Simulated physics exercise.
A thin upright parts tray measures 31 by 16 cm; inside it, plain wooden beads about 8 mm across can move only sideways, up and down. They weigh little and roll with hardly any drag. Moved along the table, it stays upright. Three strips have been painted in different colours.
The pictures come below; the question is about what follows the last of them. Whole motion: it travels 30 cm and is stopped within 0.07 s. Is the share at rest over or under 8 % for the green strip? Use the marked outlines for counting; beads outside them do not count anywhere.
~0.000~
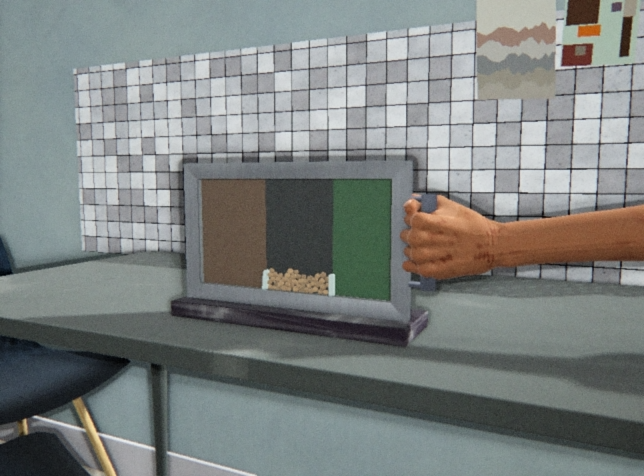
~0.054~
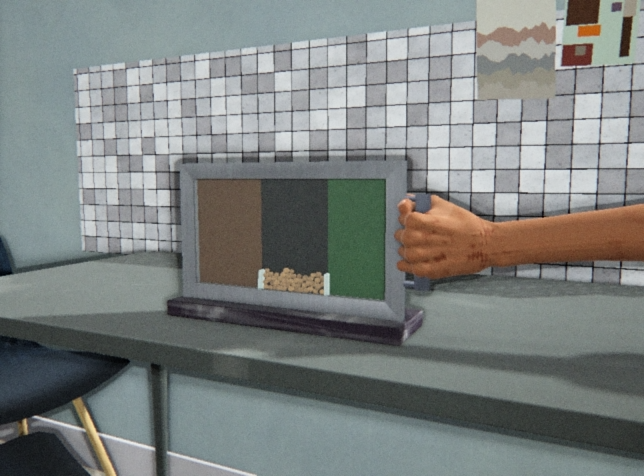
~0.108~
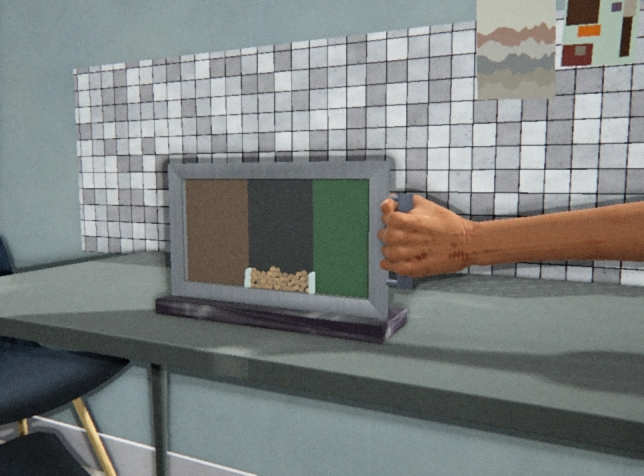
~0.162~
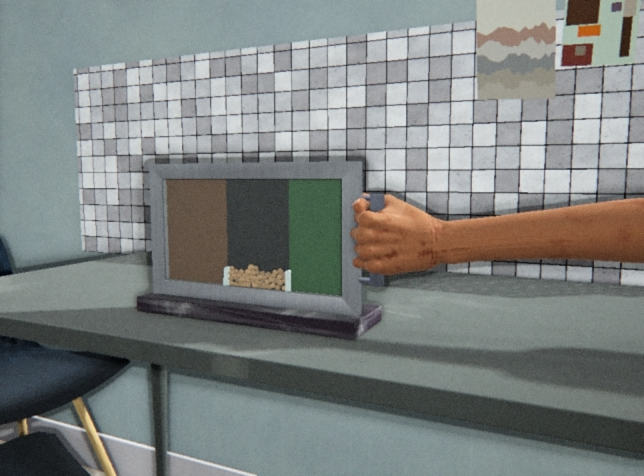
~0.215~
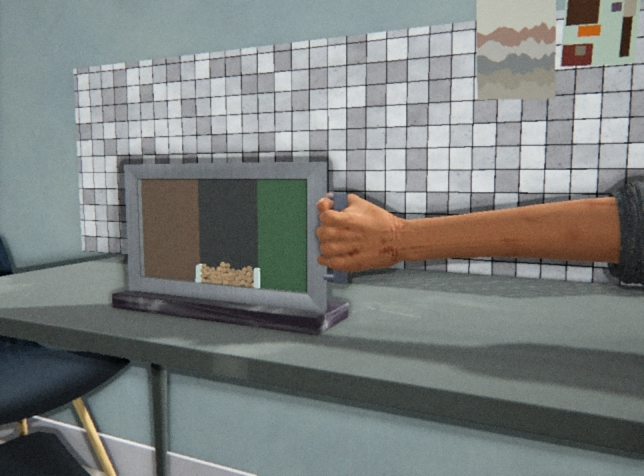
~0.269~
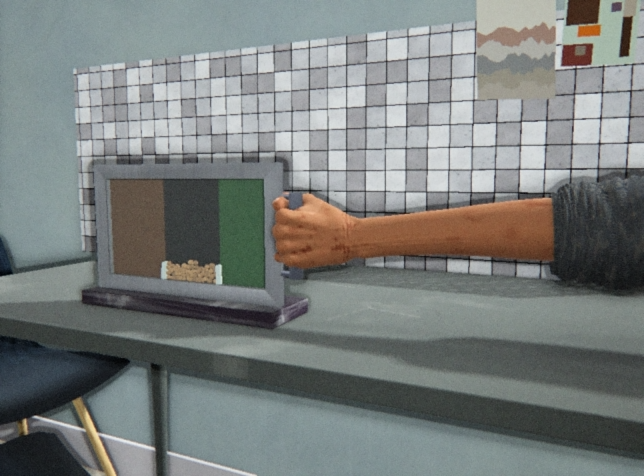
Green strip under 8 %.
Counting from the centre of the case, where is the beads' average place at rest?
Left: About 3 cm; below: About 7 cm.
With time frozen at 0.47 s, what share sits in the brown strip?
About 20 percent of the load.
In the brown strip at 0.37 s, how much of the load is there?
That comes to some 0 percent of the load.
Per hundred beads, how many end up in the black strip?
Roughly 75 percent of the load.
After 0.37 s, it is 30 cm to the left; the beads' middle is in line with and 6 cm below the centre; black 100 %.
After 0.47 s, it is 30 cm to the left; the beads' middle is 2 cm left of and 7 cm below the centre; black 80 %, brown 20 %.
After 0.62 s, it is 30 cm to the left; the beads' middle is 3 cm left of and 7 cm below the centre; black 75 %, brown 25 %.
All still by 1.1 s, it is 30 cm to the left; green 0 %, black 75 %, brown 25 %.
